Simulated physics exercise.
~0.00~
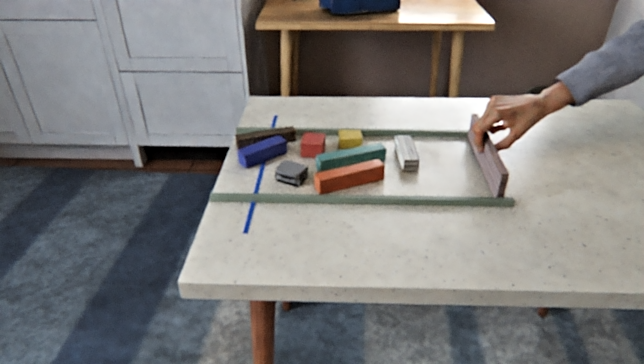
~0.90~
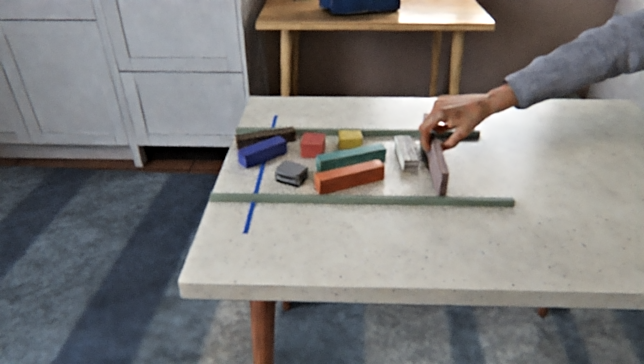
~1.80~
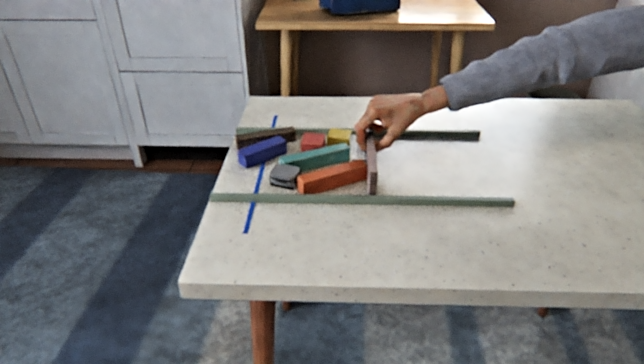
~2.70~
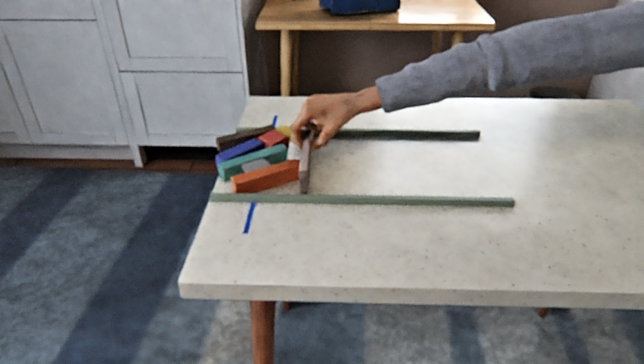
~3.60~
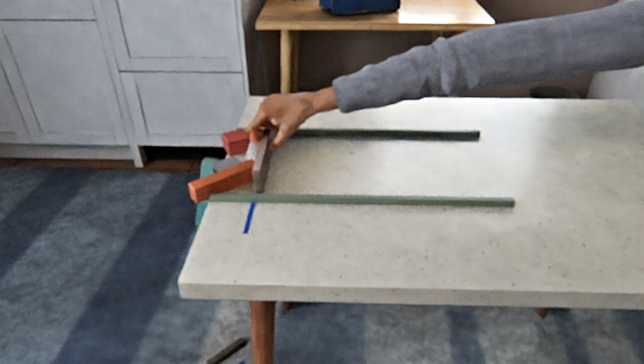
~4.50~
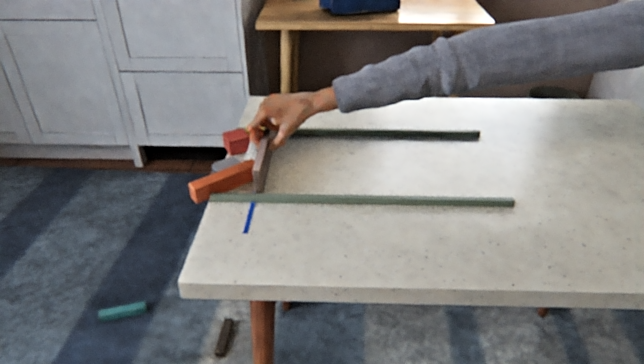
A hand in a grey sleeve holds a brown board upright across a channel between two green strips on a pale tabletop, seen from above at an angle. To its left lie a white stick and a scatter of red, yellow, blue, turquoise, orange, grey and dark pieces near a blue tape line. The hand slides the board left, gathering the white stick and then bunching the rest together towards the table's end. Several pieces tip over the edge as the board reaches the tape and stops. The turquoise and dark bars end on the rug, while the orange bar and a red block remain jutting over the edge.
